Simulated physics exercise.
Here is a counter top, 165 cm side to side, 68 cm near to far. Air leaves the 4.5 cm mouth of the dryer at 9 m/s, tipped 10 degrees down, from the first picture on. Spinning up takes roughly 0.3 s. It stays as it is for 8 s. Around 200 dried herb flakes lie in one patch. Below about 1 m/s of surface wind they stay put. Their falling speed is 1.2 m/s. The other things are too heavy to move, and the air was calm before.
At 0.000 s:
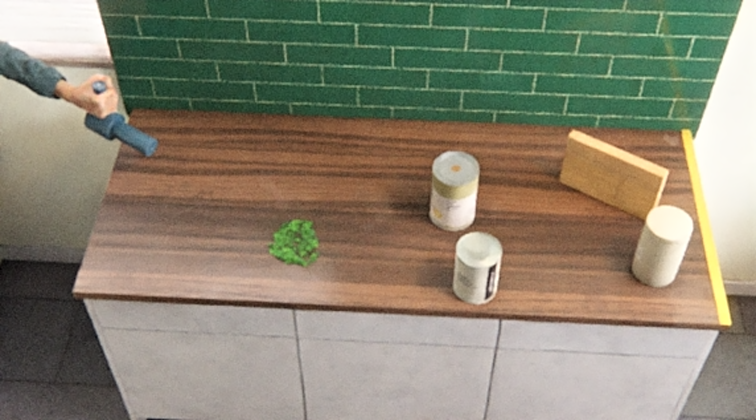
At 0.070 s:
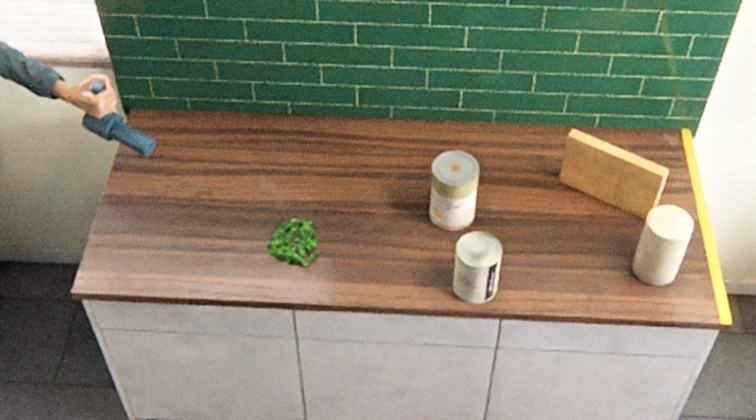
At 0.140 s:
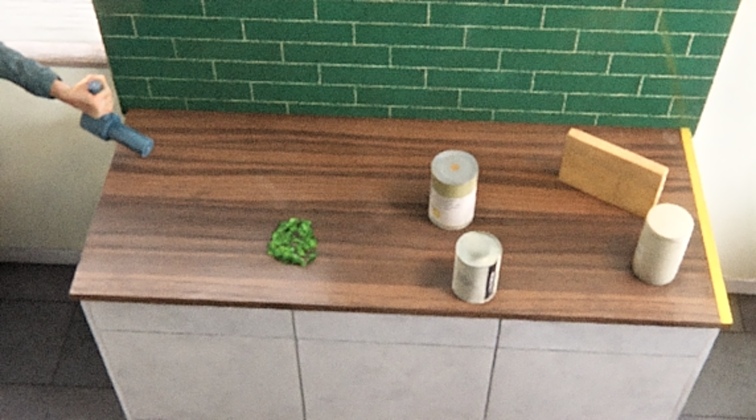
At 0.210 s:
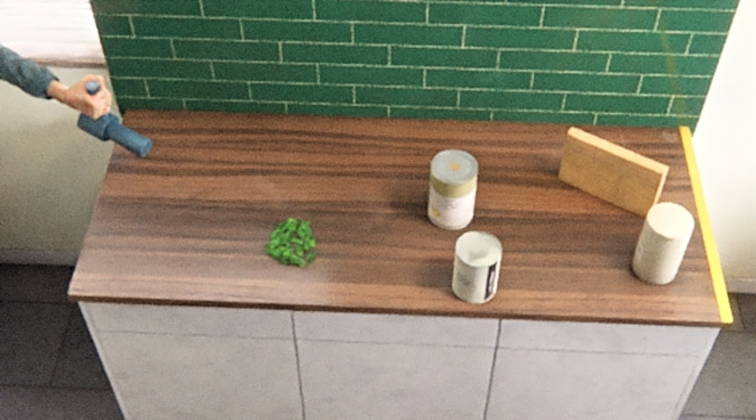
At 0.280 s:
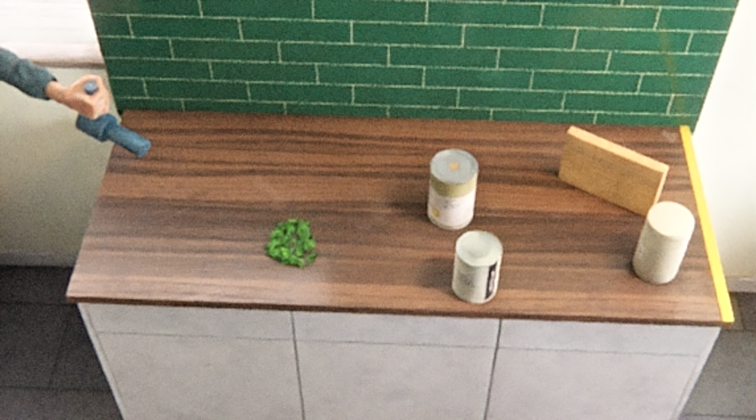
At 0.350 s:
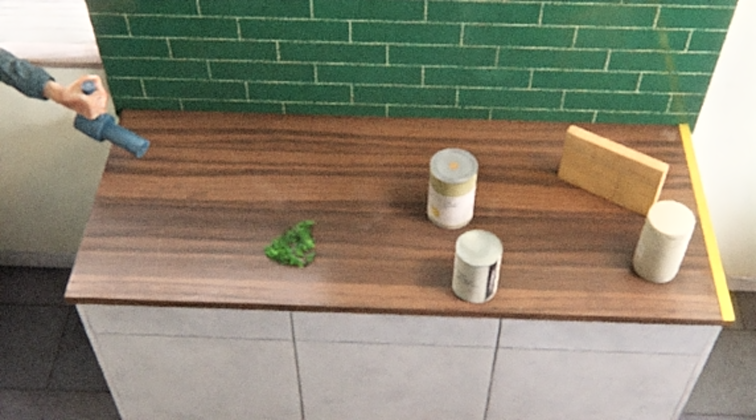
Small green flakes lie still in a loose patch on a brown wood-grain counter, seen from above and in front, until a few shift slightly and the patch changes shape at the end. At left, a hand in a blue-grey sleeve holds a blue dryer angled downward, while two tins, a cream cylinder and a tan block stand toward the right, before green tiles. The hand, dryer and other objects stay nearly still, and the view barely drifts.
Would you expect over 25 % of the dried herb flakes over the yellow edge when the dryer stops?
As for a quarter going over the yellow edge: No.
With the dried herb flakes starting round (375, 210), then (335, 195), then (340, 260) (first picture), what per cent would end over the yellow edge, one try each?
In that order: 10 %, 3 %, 1 %.
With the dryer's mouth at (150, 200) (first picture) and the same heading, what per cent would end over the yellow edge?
In that case some 4 per cent.
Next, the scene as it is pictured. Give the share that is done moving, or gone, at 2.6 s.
About 100 %.
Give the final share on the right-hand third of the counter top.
Some 4 per cent.
After 1.6 s, 0 % are over the yellow edge; 96 % have settled or left.
After 2.6 s, 1 % are over the yellow edge; 97 % have settled or left.
After 4.4 s, 1 % are over the yellow edge; 98 % have settled or left.
After 8.0 s, at the end, 1 % are over the yellow edge.
